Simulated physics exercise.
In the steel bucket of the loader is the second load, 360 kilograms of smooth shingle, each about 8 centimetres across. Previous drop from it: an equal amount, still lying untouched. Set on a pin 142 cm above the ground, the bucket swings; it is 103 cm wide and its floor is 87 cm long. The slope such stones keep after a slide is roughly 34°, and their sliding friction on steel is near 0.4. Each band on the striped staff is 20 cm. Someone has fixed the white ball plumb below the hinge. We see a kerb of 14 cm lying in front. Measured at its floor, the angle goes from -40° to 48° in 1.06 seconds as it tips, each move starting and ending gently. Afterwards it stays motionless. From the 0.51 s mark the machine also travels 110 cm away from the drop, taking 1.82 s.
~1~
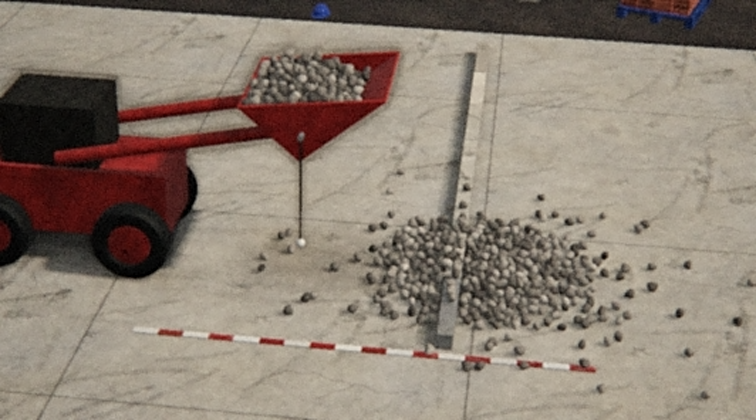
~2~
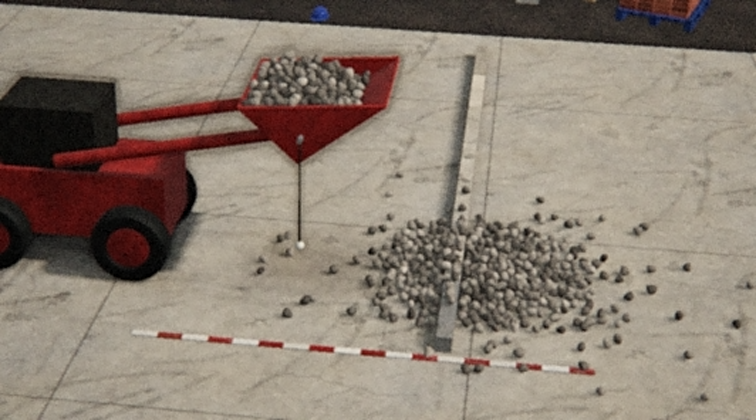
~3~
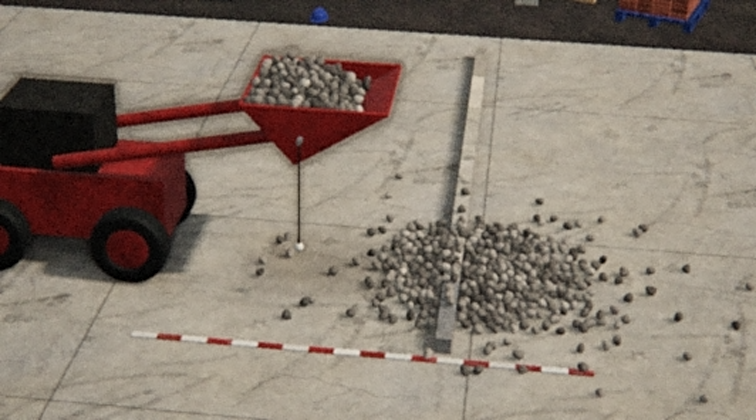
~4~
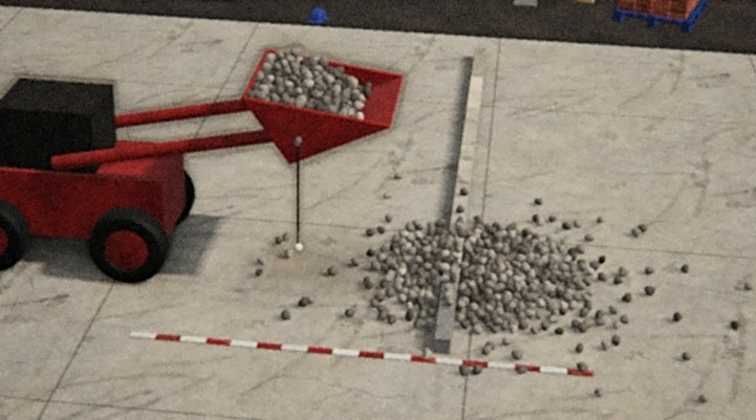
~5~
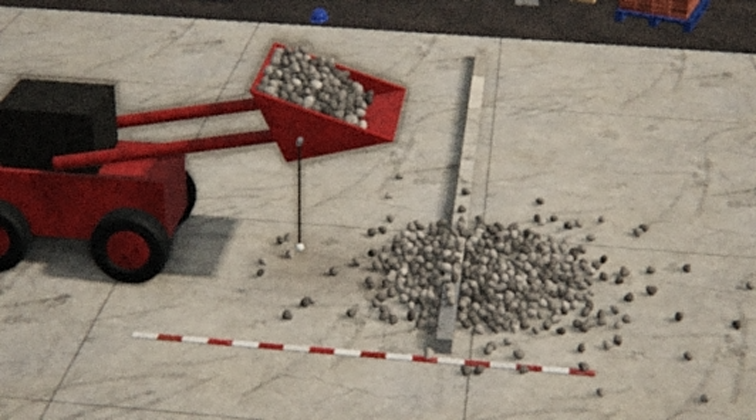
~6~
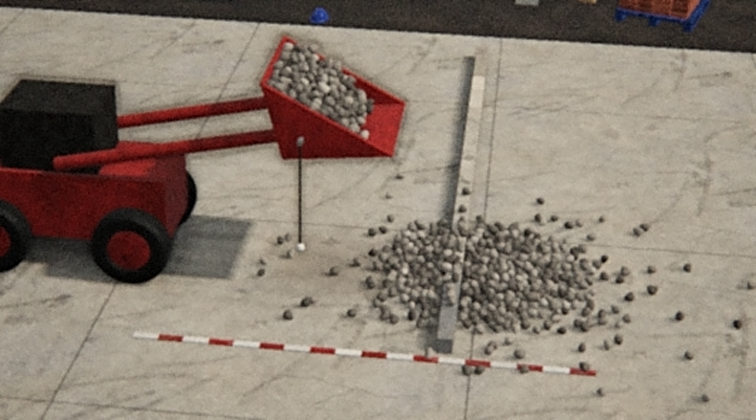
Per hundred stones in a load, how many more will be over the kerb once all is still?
0.
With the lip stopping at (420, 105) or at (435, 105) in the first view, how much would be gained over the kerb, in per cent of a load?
I'd guess close to 5 per cent first and close to 5 per cent second.
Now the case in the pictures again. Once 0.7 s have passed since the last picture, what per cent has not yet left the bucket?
Around 15 in a hundred.
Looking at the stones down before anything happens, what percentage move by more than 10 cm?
The answer is about 0 per cent.
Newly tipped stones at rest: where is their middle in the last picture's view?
The centre sits about (370, 261).
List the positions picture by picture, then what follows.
In the first frame, lip at (385, 102), floor tilted -40°, highest stones at (306, 67). The earlier load is highest near (452, 249), 20 cm above ground level, 34 % on this side of the kerb, 66 % over the kerb.
In the second frame, the bucket is at -38°, its lip at (386, 107); the top of the load is at (306, 69).
In the third frame, lip at (388, 116), floor tilted -33°, highest stones at (297, 68).
In the fourth frame, lip at (390, 127), floor tilted -26°, highest stones at (291, 63).
In the fifth frame, the bucket is at -16°, its lip at (393, 141); the top of the load is at (288, 59).
In the sixth frame, lip at (392, 156), floor tilted -6°, highest stones at (290, 54).
Then, 0.4 s after the last picture the floor is at 35°; in per cent of one load, 94 in the bucket, 41 on this side of the kerb, 66 over the kerb; the foremost stones are at (692, 302).
Then, 0.7 s after the last picture the floor is at 48°; in per cent of one load, 16 in the bucket, 118 on this side of the kerb, 66 over the kerb; the foremost stones are at (692, 302).
Then, 2.3 s after the last picture the floor is at 48°; in per cent of one load, 0 in the bucket, 134 on this side of the kerb, 67 over the kerb; the foremost stones are at (692, 302).
Then, 4.9 s after the last picture the floor is at 48°; in per cent of one load, 0 in the bucket, 134 on this side of the kerb, 67 over the kerb; the foremost stones are at (692, 302). Net gain over the kerb, 0.
